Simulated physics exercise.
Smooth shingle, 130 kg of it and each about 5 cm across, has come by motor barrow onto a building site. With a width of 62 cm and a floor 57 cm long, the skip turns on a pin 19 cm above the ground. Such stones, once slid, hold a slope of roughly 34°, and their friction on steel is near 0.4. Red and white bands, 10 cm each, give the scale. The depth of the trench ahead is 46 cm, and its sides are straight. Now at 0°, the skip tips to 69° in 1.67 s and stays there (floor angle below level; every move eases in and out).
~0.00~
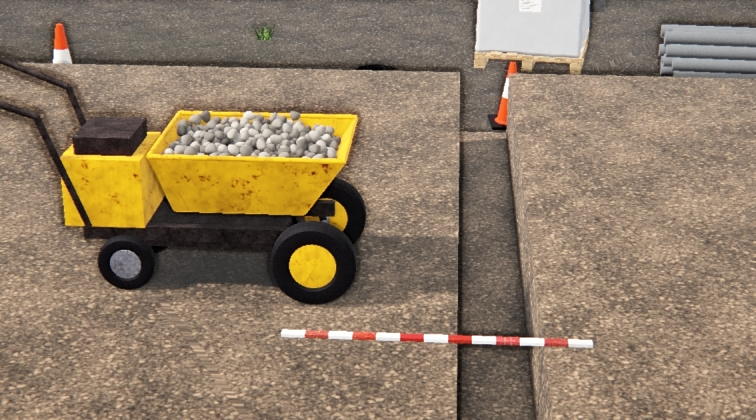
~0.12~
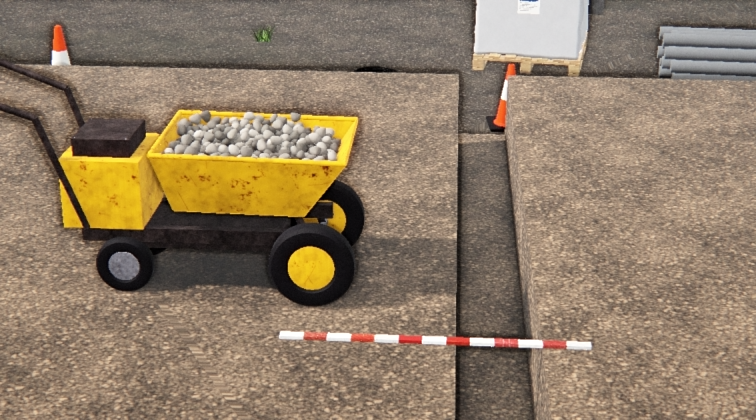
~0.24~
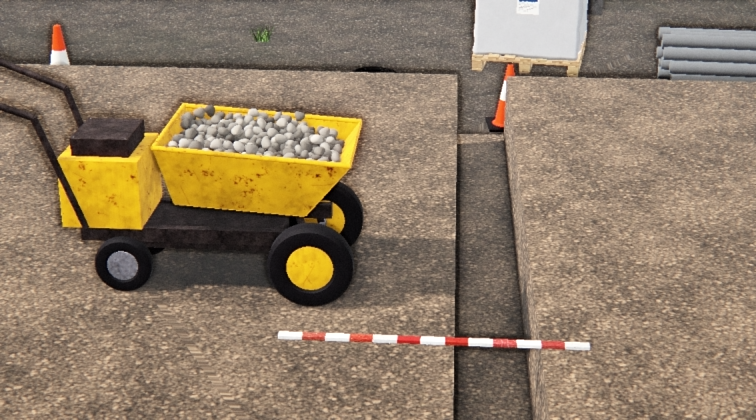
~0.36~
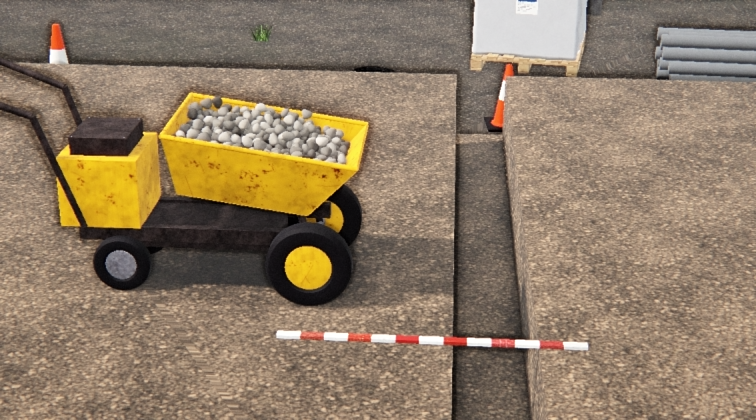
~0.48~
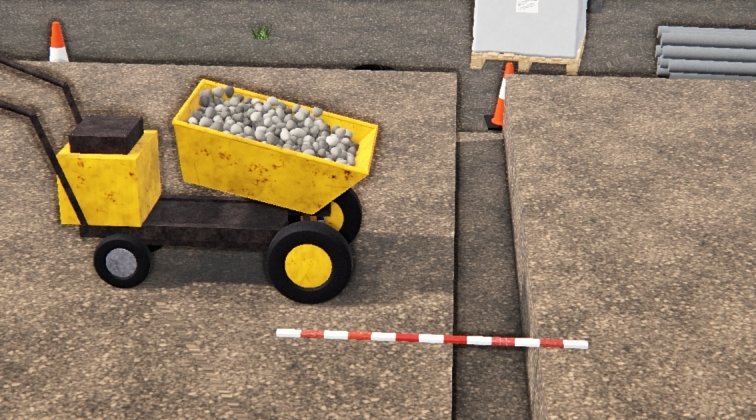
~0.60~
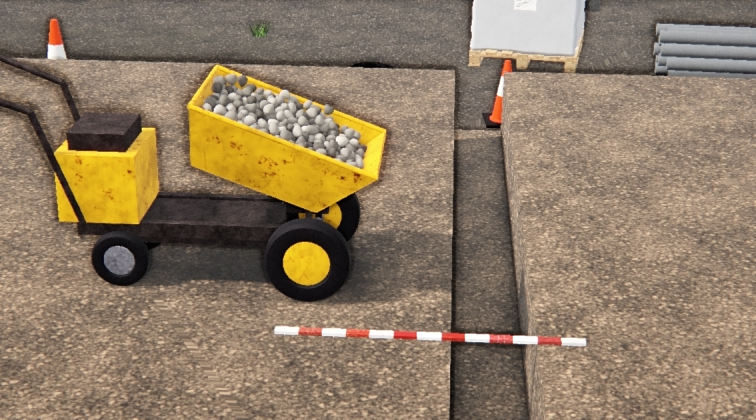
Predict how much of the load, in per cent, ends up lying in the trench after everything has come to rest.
Roughly 96 per cent of it.
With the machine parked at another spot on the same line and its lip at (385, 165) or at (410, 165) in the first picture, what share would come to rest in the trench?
Near 90 then near 60 percent.
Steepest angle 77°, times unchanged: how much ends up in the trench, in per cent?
Expect roughly 95 per cent.
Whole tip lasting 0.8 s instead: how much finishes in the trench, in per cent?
It'd be some 95 per cent.
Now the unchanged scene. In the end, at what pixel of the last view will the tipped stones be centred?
(487, 349).
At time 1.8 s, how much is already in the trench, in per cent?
At that moment: Approx. 50 %.
After 1.2 s the floor is at 58°; 98 % in the skip, 2 % short of the trench; the foremost stones are at (441, 208).
After 1.8 s the floor is at 69°; 45 % in the skip, 6 % short of the trench, 50 % in the trench; the foremost stones are at (523, 359).
After 2.1 s the floor is at 69°; 21 % in the skip, 6 % short of the trench, 72 % in the trench; the foremost stones are at (522, 361).
After 4.1 s the floor is at 69°; 0 % in the skip, 4 % short of the trench, 96 % in the trench; the foremost stones are at (521, 365).
